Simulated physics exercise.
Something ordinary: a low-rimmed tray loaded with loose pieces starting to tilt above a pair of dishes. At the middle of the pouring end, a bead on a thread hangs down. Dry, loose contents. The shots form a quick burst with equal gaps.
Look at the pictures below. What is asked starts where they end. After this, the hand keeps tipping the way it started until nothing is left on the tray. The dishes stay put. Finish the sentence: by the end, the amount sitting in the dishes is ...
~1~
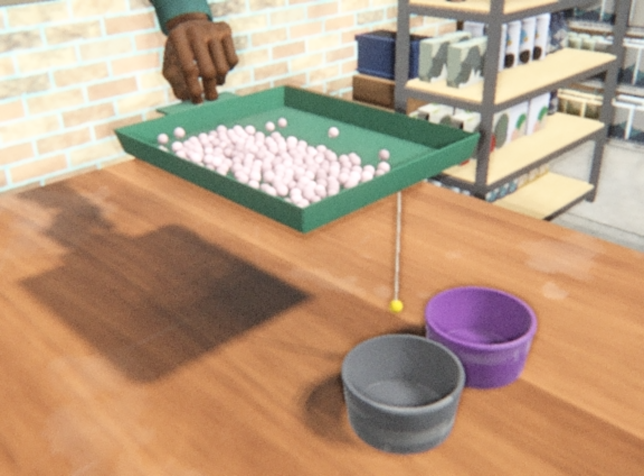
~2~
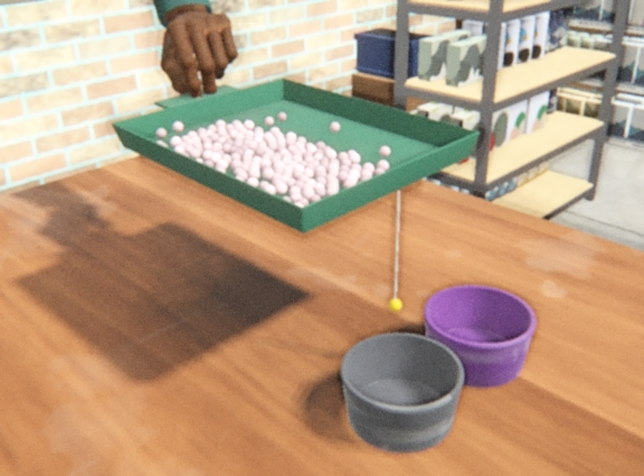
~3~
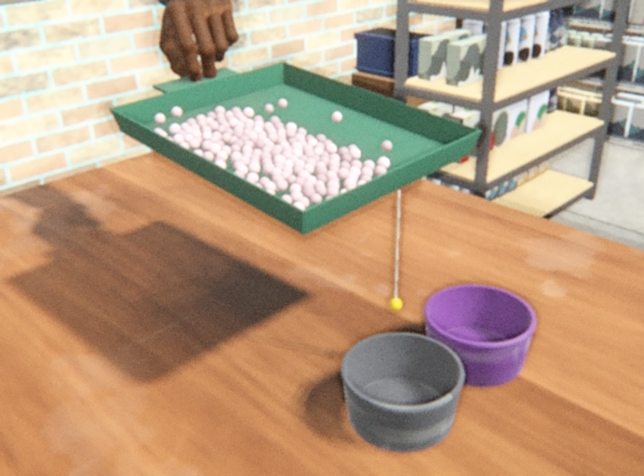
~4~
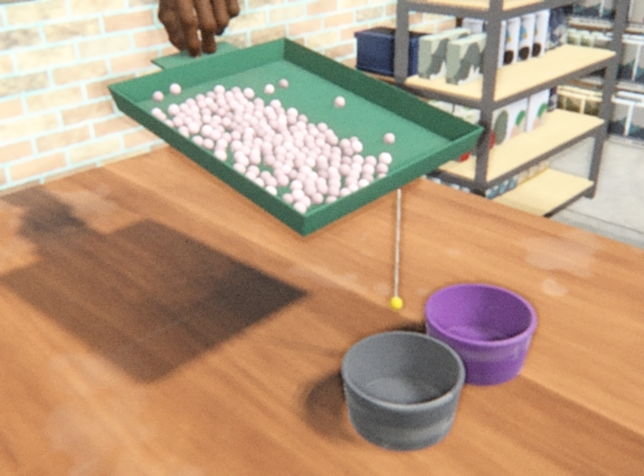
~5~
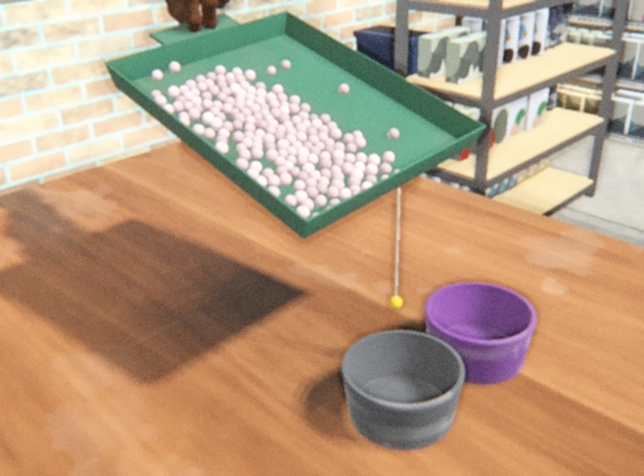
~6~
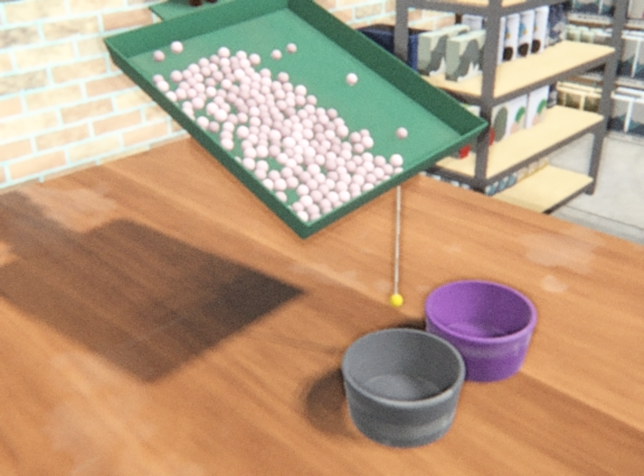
... between one and two thirds of what the tray held.
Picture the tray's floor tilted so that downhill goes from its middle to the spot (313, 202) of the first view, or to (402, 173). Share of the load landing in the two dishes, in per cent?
Lab note: Case 1 near 10 %, case 2 near 60 %.
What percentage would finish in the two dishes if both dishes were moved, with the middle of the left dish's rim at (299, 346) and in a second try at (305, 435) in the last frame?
Close to 0 in a hundred, then close to 70 in a hundred.
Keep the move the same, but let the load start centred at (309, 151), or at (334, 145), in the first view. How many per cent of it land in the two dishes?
It would be roughly 50 per cent for the first and roughly 50 per cent for the second.
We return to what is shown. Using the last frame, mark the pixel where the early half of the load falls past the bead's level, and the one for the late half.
Earlier half at (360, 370), later half at (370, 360).
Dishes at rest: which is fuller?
Noted: The left-placed one ends with more.
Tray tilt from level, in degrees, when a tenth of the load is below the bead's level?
The angle is around 80°.
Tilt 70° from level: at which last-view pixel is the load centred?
Somewhere about (349, 203).
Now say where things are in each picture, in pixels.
The first picture shows corners of the pouring end at (303, 203) and (471, 134), level; middle of the load at (275, 165), sugar pearls; left dish at (449, 417); right dish at (523, 355); bead on its thread at (396, 307).
The second picture shows corners of the pouring end at (303, 203) and (471, 132), level; middle of the load at (275, 161).
The third picture shows corners of the pouring end at (304, 206) and (472, 130), tipped barely, lowest at the left corner; middle of the load at (275, 154).
The fourth picture shows corners of the pouring end at (306, 210) and (474, 127), tipped a little, lowest at the left corner; middle of the load at (276, 144).
The fifth picture shows corners of the pouring end at (307, 214) and (477, 125), tipped clearly, lowest at the left corner; middle of the load at (271, 131), a small part on the move.
The sixth picture shows corners of the pouring end at (308, 217) and (479, 122), tipped clearly, lowest at the left corner; middle of the load at (277, 127), nearly all on the move; left dish at (449, 410); right dish at (523, 348).
Soon after the last picture, tray tipped steeply; most on the tray; a stray few in the left dish; a stray few outside both; a small part in the air.
A little later, tray tipped past a quarter turn; a stray few on the tray; about half in the left dish; a stray few in the right dish; about a third outside both; a small part in the air.
Later still, tray tipped past a quarter turn; about half in the left dish; a stray few in the right dish; about half outside both.
By the end, tray tipped past a quarter turn; about half in the left dish; a stray few in the right dish; about half outside both.
